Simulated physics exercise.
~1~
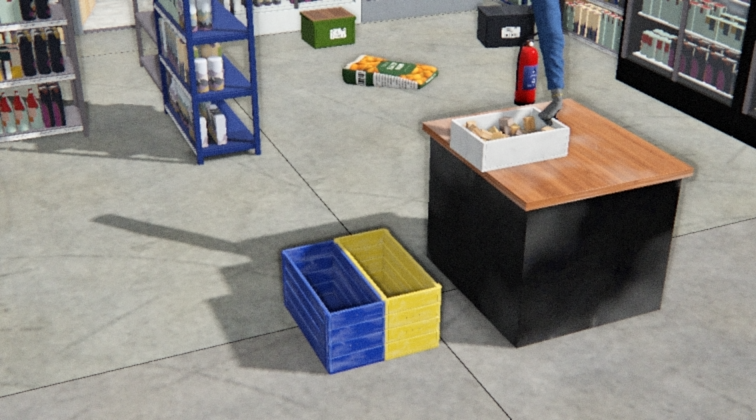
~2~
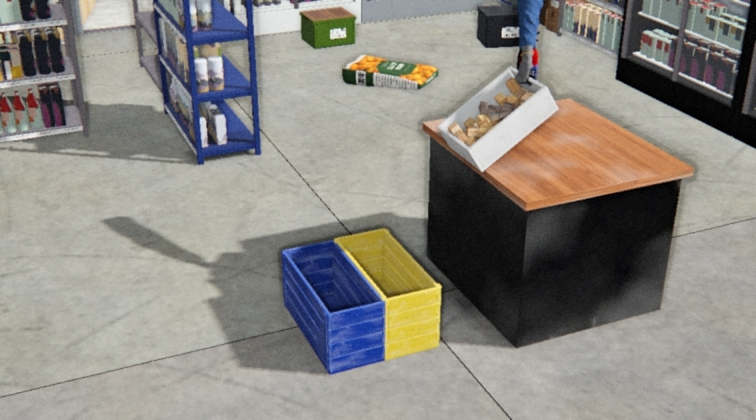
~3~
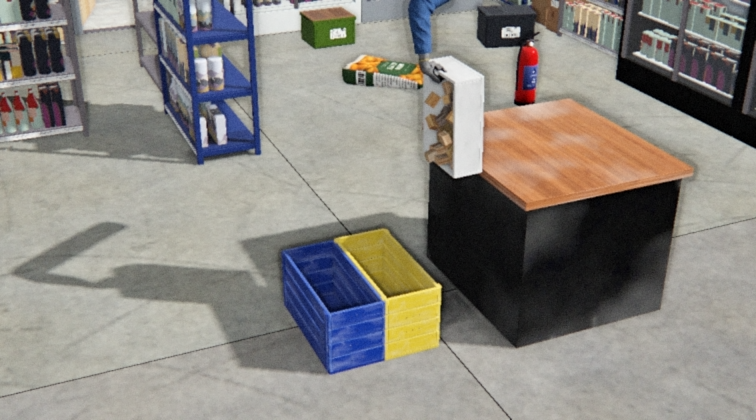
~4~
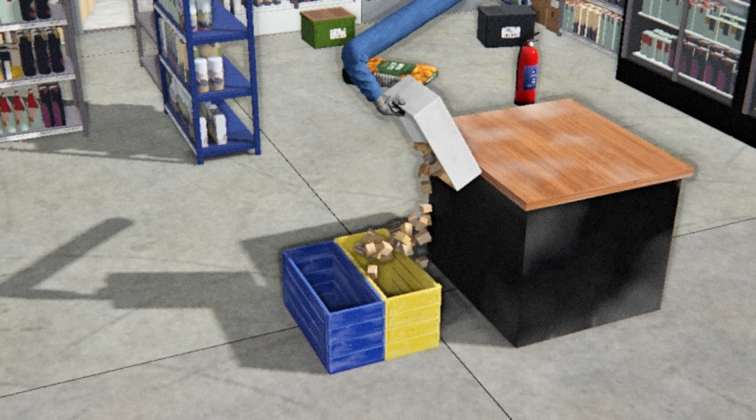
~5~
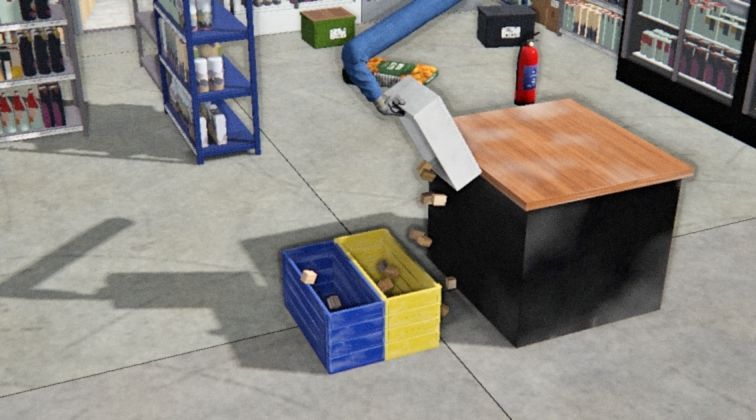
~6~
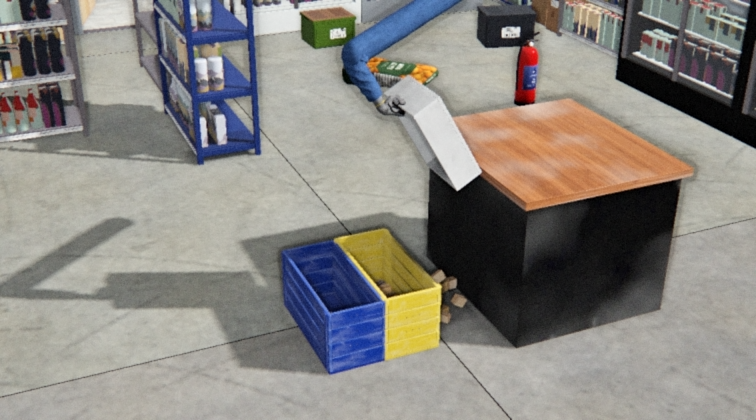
In a shop with a bare concrete floor and stocked shelves, a white box of small wooden blocks sits on a wood-topped black bench, gripped by a blue arm. The arm raises the box and tilts it to the left, then swings it upright on its end at the bench's edge. It tips further until the box is nearly upside down, and blocks pour towards the yellow bin below. A few scatter towards the neighbouring blue box while others drop beside the bench. Finally the box hangs still, with blocks in the yellow bin and a small pile on the floor between it and the bench.
